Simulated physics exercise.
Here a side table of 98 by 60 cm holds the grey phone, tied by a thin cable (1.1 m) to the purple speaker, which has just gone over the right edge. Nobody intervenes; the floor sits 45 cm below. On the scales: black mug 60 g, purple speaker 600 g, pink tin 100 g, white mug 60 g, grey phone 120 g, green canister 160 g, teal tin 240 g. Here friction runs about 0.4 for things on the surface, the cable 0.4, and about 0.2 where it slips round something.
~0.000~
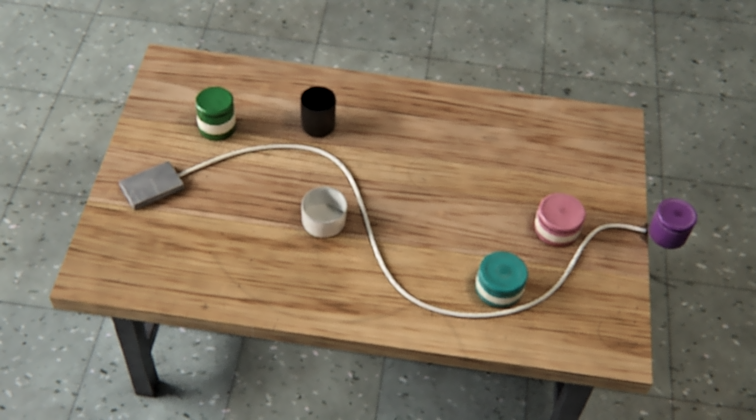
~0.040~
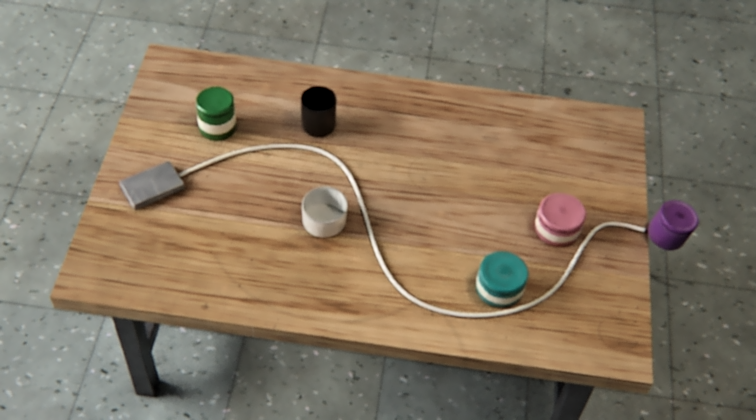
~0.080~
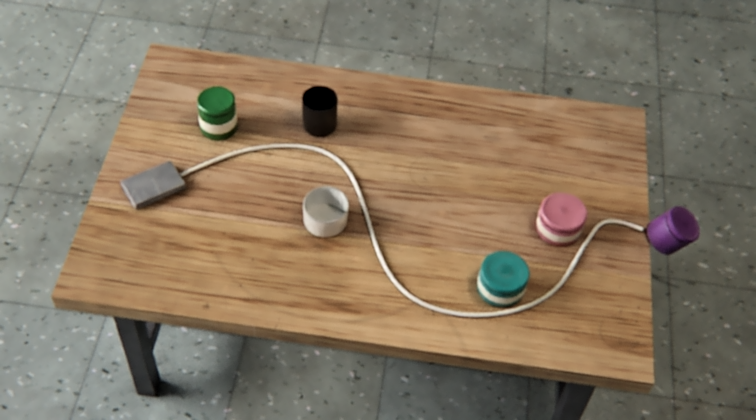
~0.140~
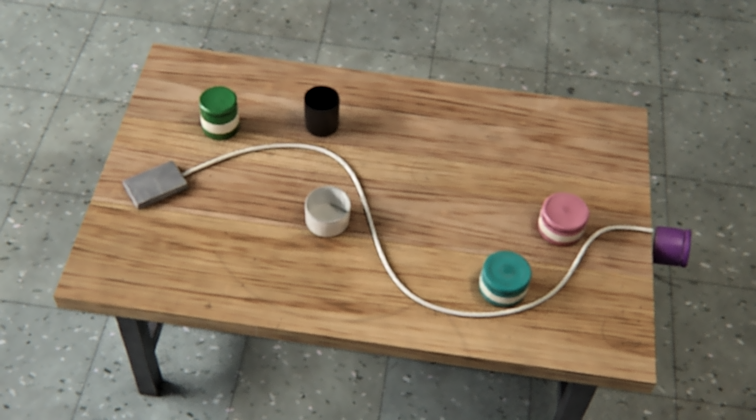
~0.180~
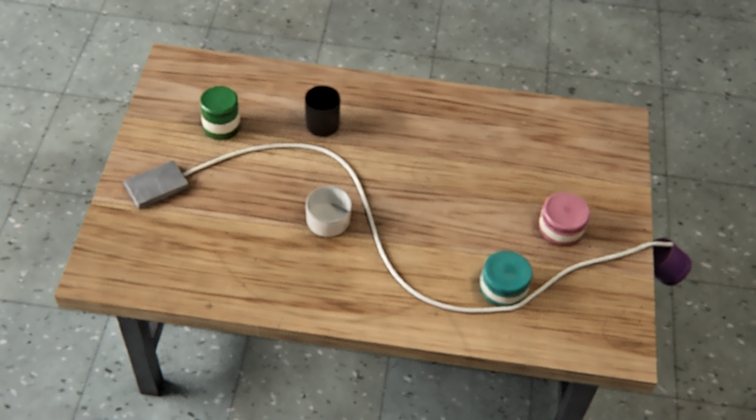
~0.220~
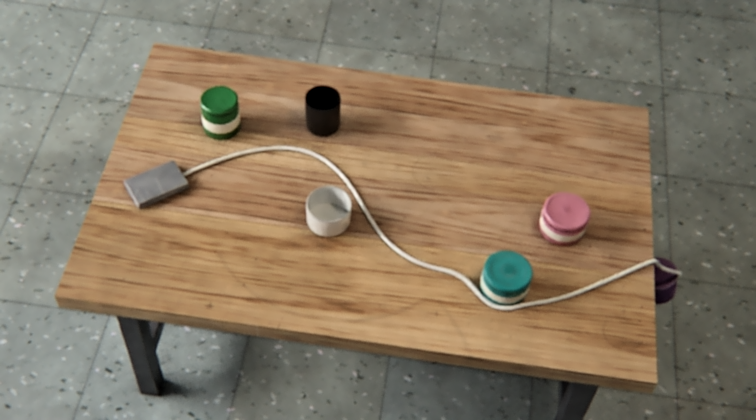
A wooden table held a grey phone, mugs, a tin and other small containers, while a purple speaker tipped over past the right edge and sank, drawing its pale cable straighter and against the teal tin.
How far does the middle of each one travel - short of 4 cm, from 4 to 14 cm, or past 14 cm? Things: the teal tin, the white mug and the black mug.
Answer - teal tin: From 4 to 14 cm, white mug: Past 14 cm, black mug: Short of 4 cm.
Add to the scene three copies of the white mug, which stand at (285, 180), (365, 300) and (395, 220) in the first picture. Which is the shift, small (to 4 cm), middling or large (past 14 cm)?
Shift 1: Major. Shift 2: Minor. Shift 3: Minor.
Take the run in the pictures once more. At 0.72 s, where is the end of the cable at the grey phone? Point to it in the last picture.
Roughly at pixel (389, 260).
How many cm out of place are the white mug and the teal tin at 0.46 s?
Measured: White mug at 15 cm, teal tin at 6 cm.
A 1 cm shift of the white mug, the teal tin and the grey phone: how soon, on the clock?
White mug 0.30 s, teal tin 0.32 s, grey phone 0.30 s.
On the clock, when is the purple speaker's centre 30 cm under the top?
Around 0.32 seconds on the clock.
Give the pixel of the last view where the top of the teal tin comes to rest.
It comes to rest close to (522, 239).
At 0.5 s, the cable's tail end at (290, 230); white mug 17 cm off its start, teal tin 7 cm off its start, grey phone 21 cm off its start.
At 0.7 s, the cable's tail end at (389, 260); white mug over the edge, teal tin 7 cm off its start, grey phone 40 cm off its start.
At 1.0 s, the cable's tail end at (392, 261); white mug over the edge, teal tin 7 cm off its start at (522, 238), grey phone 40 cm off its start at (378, 234).
At 1.2 s, the cable's tail end at (392, 261); white mug over the edge, teal tin 7 cm off its start, grey phone 40 cm off its start.
At 2.4 s, the cable's tail end at (392, 261); white mug over the edge, teal tin 7 cm off its start at (522, 239), black mug 0 cm off its start at (323, 98), grey phone 40 cm off its start at (378, 234).
